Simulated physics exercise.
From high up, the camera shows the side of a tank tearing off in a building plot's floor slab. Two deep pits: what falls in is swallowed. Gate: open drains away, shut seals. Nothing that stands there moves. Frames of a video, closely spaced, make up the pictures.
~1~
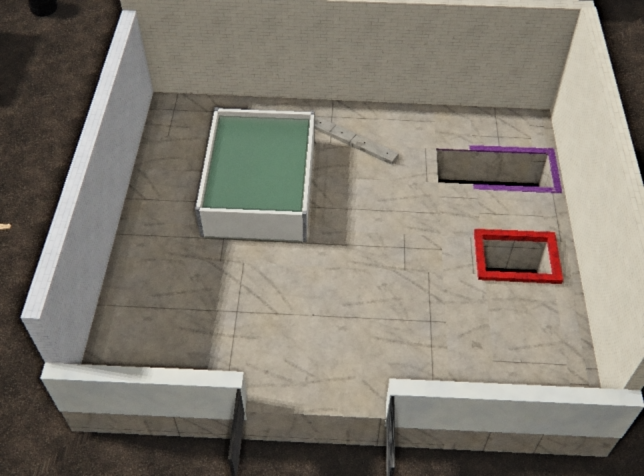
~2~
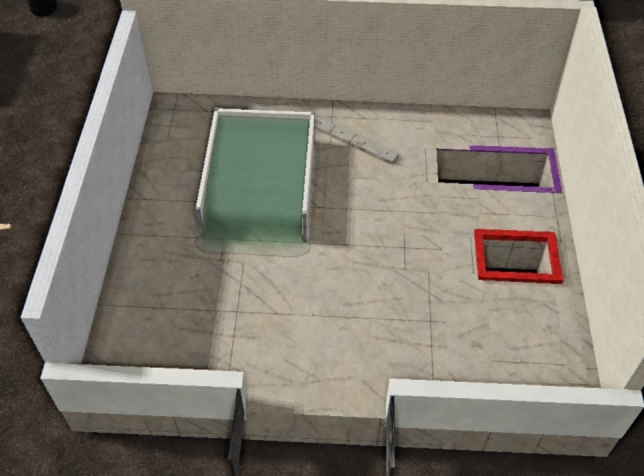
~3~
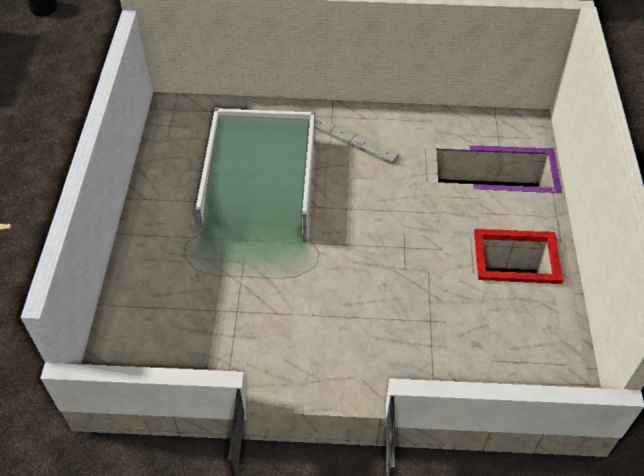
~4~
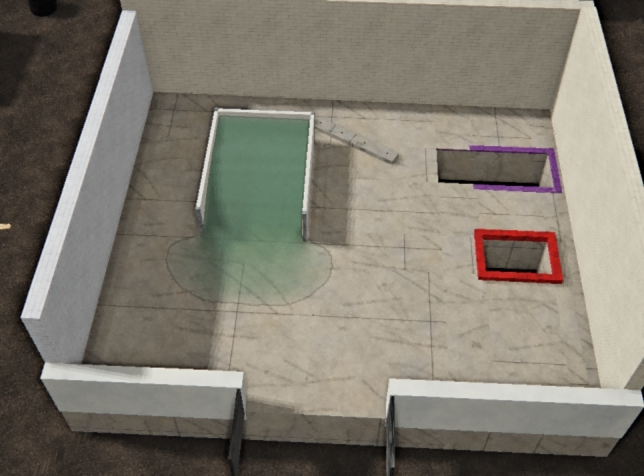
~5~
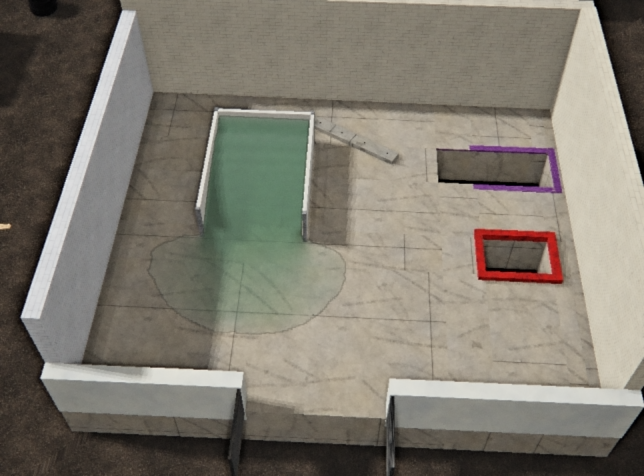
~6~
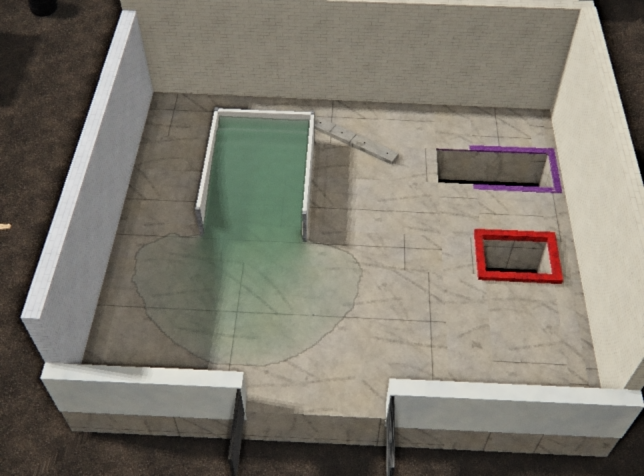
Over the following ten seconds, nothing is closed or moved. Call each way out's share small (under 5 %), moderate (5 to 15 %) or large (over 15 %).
The gate's share is large. The red pit's share is small. The purple pit's share is small.
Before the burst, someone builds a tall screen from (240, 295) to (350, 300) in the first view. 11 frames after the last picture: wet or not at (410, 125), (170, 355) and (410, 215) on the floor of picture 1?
Spared; swamped; swamped.
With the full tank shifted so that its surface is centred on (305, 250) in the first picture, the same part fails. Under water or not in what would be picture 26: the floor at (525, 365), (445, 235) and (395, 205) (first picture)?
Soaked - unflooded - unflooded.
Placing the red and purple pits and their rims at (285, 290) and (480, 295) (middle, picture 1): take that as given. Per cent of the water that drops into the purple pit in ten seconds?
Share, purple pit, approx.: 12 in a hundred.
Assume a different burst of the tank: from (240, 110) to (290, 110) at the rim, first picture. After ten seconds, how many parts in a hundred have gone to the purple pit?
Near 30 per cent for purple.
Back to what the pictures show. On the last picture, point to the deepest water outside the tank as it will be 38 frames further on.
I'd go with (200, 95) as the deepest place.
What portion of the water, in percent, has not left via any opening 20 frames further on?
I'd say around 78 per cent.
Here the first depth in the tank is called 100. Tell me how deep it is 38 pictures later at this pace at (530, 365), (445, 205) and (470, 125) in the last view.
Readings in sequence: 4, 0, 0 percent.
A moment on, water covers 30 % of the floor; the gate 2 %, the red pit 0 %, the purple pit 0 %.
Next, water covers 30 % of the floor; the gate 10 %, the red pit 0 %, the purple pit 0 %.
Then, water covers 35 % of the floor; the gate 23 %, the red pit 0 %, the purple pit 0 %.
Later, water covers 55 % of the floor; the gate 34 %, the red pit 0 %, the purple pit 0 %.
In the end, water covers 70 % of the floor; the gate 39 %, the red pit 0 %, the purple pit 2 %.
